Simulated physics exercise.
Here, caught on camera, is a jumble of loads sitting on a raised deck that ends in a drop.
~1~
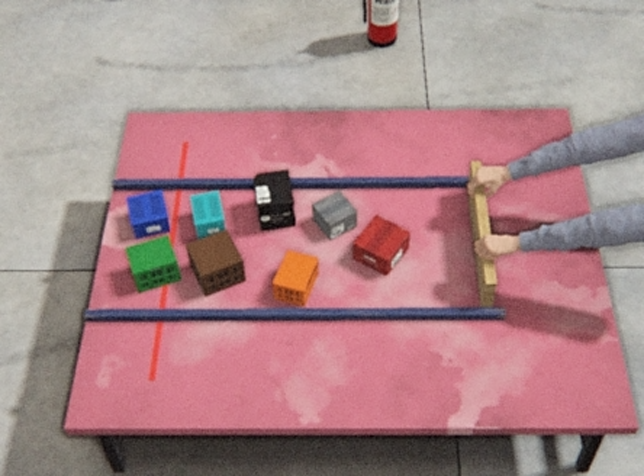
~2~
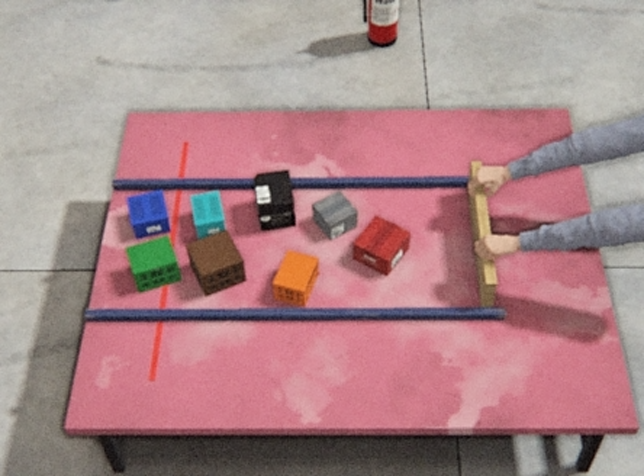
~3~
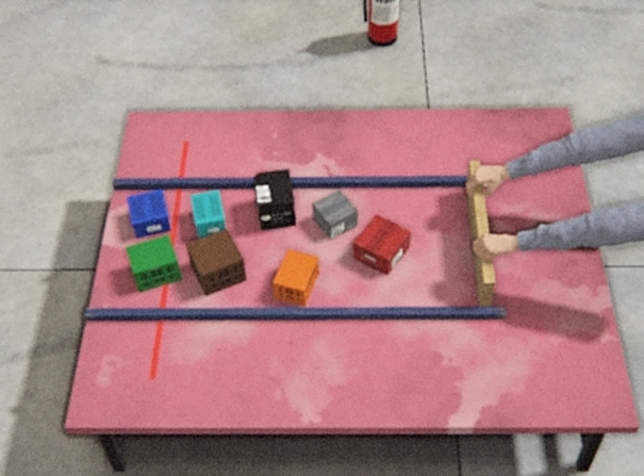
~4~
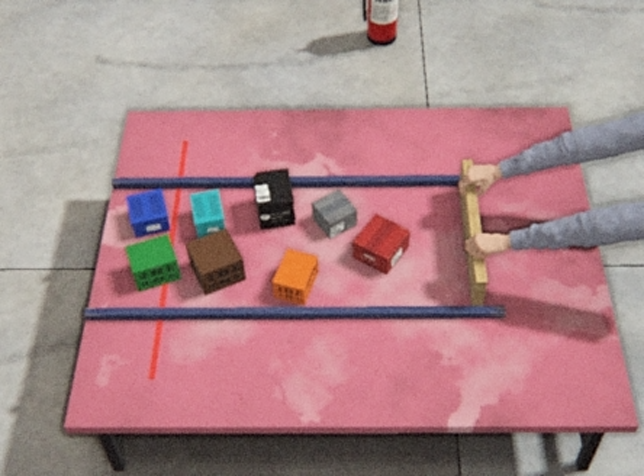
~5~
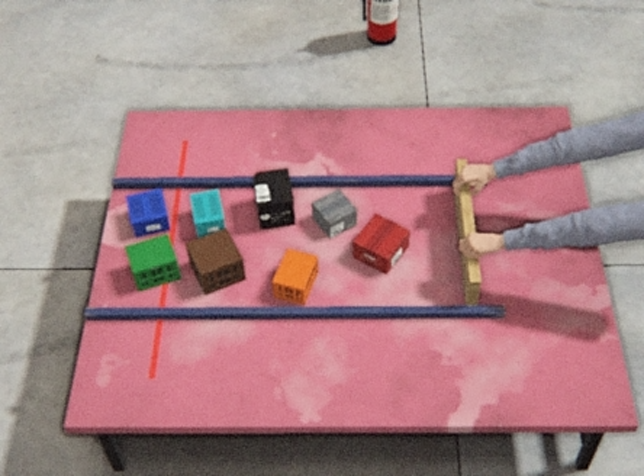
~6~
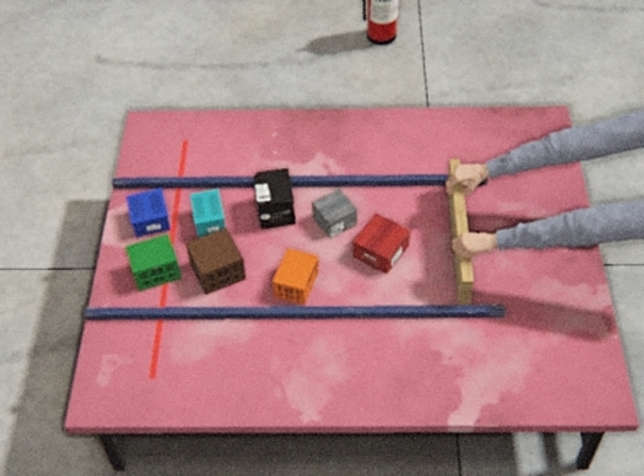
Two hands slide a wooden plank slightly left along blue rails toward several colourful boxes.
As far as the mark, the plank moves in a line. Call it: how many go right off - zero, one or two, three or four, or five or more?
Three or four go off.
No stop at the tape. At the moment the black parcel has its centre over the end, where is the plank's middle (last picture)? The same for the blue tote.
Black parcel over the end: About (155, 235). Blue tote over the end: About (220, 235).
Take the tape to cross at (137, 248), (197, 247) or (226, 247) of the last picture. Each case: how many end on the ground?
Counts per try, in order: 5 / 2 / 0.
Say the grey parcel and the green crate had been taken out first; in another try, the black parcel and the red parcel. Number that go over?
You'd get 1 in the first case and 2 in the second one.
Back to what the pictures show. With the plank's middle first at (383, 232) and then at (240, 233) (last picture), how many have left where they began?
At the first place 1, at the second 8.
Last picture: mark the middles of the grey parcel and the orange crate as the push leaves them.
For the grey parcel it's (158, 209), and for the orange crate it's (146, 286).
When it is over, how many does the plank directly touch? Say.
Well, it touches 3.
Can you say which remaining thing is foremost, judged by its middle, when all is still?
Brown crate.
Soon after, none off yet; blue tote at rest near (149, 213); green crate at rest near (154, 263); turquoise tote at rest near (208, 214).
Then, none off yet; blue tote at rest near (148, 213); green crate at rest near (153, 263); turquoise tote moved a little near (185, 214).
By the end, the number that fall off is three or four; fallen, turquoise tote, green crate and blue tote.
